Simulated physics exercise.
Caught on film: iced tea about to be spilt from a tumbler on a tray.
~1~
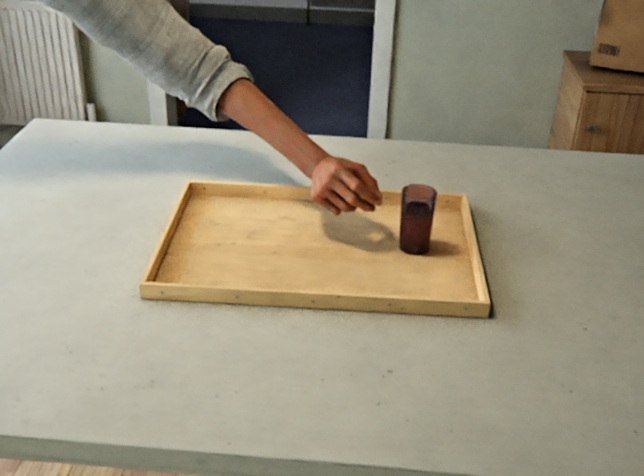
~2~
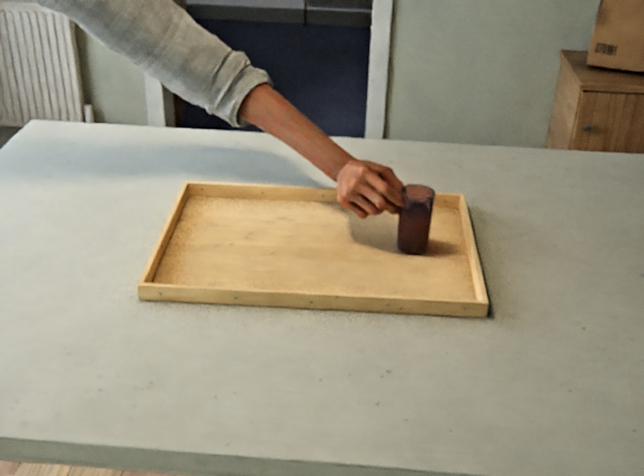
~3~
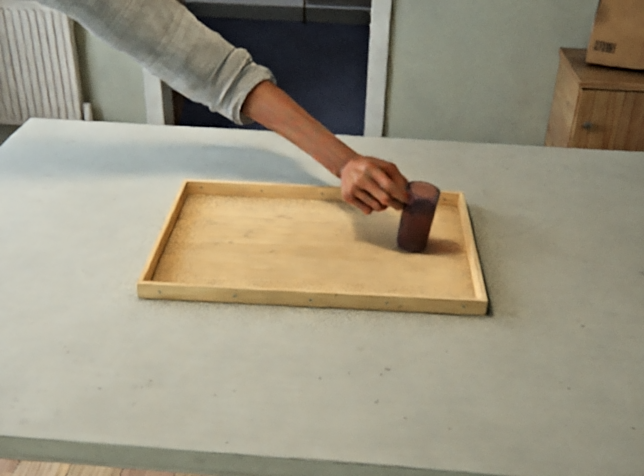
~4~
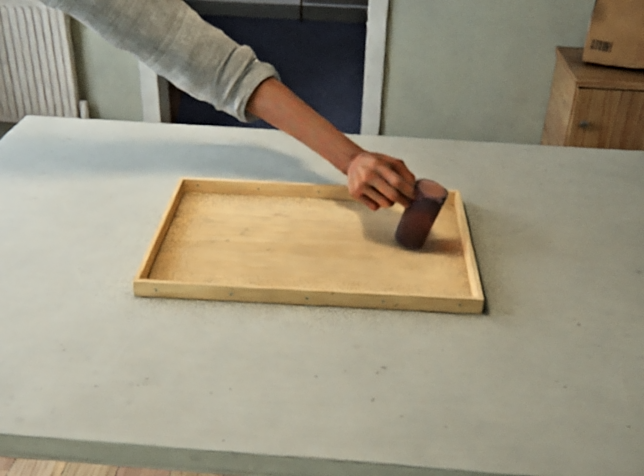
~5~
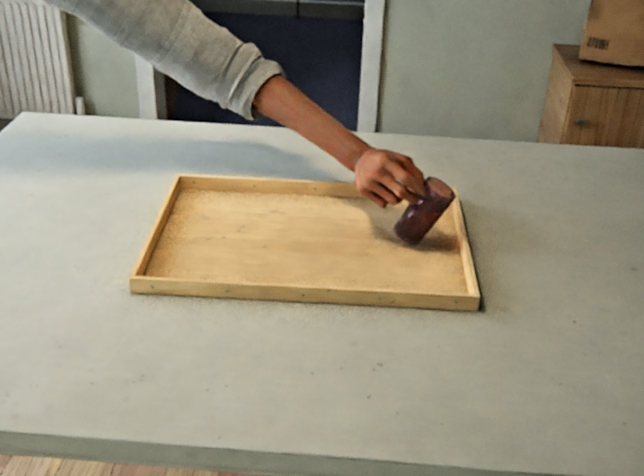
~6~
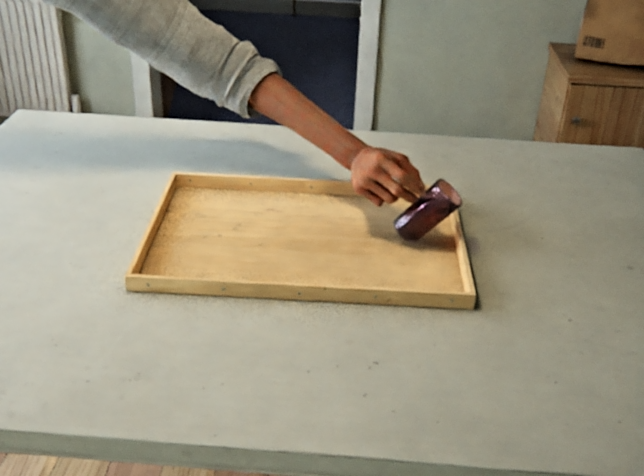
At the start, a dark tumbler stands upright near the right side of a shallow wooden tray on a table, with a hand just to its left. The hand moves right to the tumbler and pushes at its upper part, and the tumbler leans further and further to the right.
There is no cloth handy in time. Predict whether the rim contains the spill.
Sure enough, the spill will come off the tray.
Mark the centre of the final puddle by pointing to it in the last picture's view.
Its centre lies at roughly (617, 263) in the last picture.
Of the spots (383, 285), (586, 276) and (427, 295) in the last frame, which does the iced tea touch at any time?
The opening spot comes out out of the spill, the second in the spill, the closing one out of the spill.
Next, the tumbler lies across the rim; the puddle covers about as much as a plate; the table is getting wet.
After that, the puddle covers about as much as a tray; the table is getting wet.
Finally, the puddle covers about as much as a tray; the table is getting wet.
